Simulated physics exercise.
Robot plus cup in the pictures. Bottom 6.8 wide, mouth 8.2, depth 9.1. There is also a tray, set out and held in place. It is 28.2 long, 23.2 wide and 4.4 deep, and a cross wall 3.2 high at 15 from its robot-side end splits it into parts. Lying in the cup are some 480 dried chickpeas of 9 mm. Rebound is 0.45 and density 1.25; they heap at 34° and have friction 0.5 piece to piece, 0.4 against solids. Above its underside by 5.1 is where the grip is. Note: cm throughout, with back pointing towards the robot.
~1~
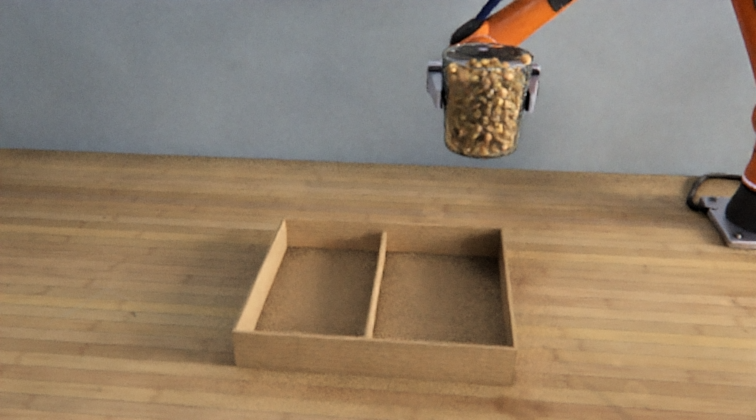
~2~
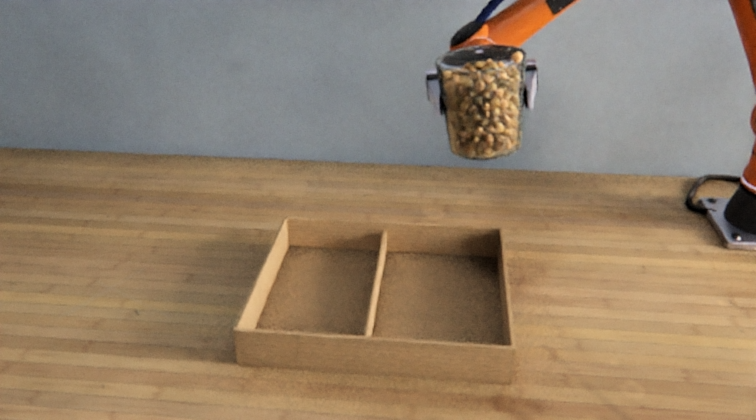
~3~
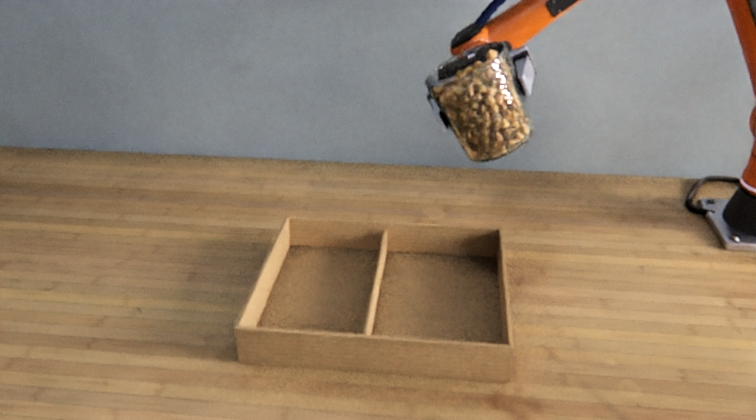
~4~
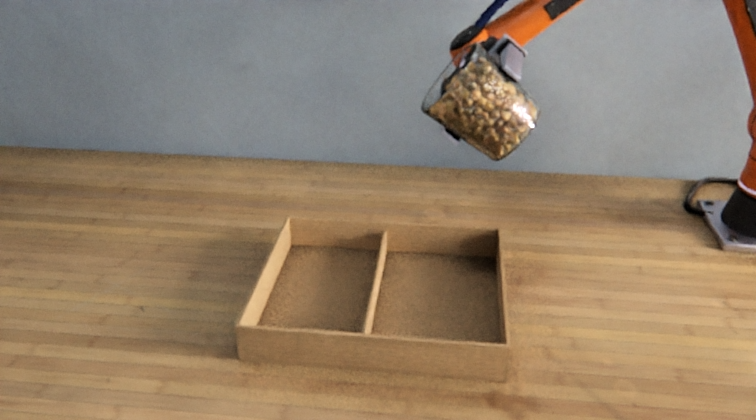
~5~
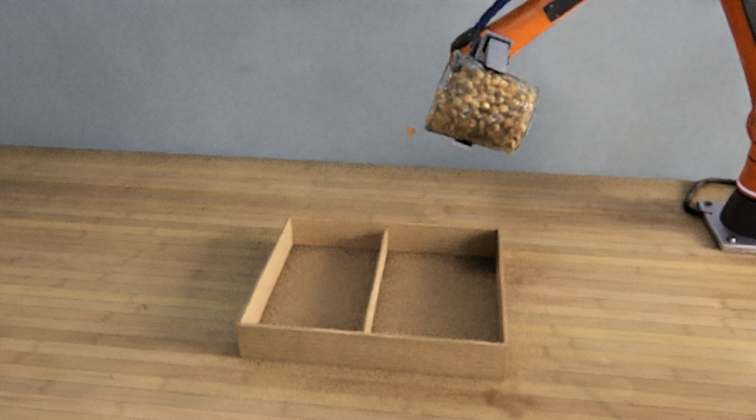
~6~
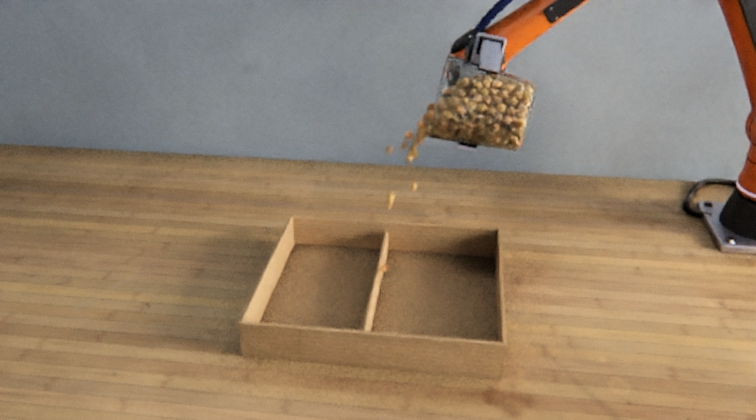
At the start, an orange robot arm holds a clear cup full of dried chickpeas upright above a divided, open tray on a wooden surface. The arm steadily tips the cup to the left until it lies nearly sideways, and a few chickpeas spill over its rim and drop toward the tray.
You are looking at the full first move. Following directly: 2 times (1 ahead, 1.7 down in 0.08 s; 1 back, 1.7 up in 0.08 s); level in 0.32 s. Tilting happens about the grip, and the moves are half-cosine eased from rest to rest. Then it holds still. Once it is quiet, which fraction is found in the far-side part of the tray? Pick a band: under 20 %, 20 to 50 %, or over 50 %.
Under 20 %.
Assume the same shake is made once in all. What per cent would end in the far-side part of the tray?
Estimate for that case: 10 %.
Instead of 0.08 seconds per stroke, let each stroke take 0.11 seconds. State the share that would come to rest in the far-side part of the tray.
That change gives some 10 percent.
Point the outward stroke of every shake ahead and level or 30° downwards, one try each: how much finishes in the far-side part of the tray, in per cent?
Try one gives about 35 in a hundred, try two about 25 in a hundred.
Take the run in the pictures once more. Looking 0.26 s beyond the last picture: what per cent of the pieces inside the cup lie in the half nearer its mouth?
Mouth half share: Roughly 45 %.
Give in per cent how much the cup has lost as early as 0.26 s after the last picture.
About 15 per cent.
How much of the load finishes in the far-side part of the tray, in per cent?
Roughly 15 percent.
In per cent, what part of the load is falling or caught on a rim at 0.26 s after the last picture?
That comes to about 8 per cent, more or less.
Then, 0.26 s later, tilted 79° forward, highest piece 28 above the table; 416 in the cup, 16 in the far-side part, 13 in the robot-side part, 37 in flight or on a rim.
Then, 0.51 s later, tilted 27° forward, highest piece 29 above the table; 377 in the cup, 52 in the far-side part, 40 in the robot-side part, 13 in flight or on a rim.
Then, 0.84 s later, level, highest piece 30 above the table; 376 in the cup, 60 in the far-side part, 45 in the robot-side part, 1 in flight or on a rim.
Then, 1.89 s later, level, highest piece 30 above the table; 376 in the cup, 61 in the far-side part, 45 in the robot-side part.
At rest, 376 in the cup, 61 in the far-side part, 45 in the robot-side part. That is 13 % in the far-side part of the tray.
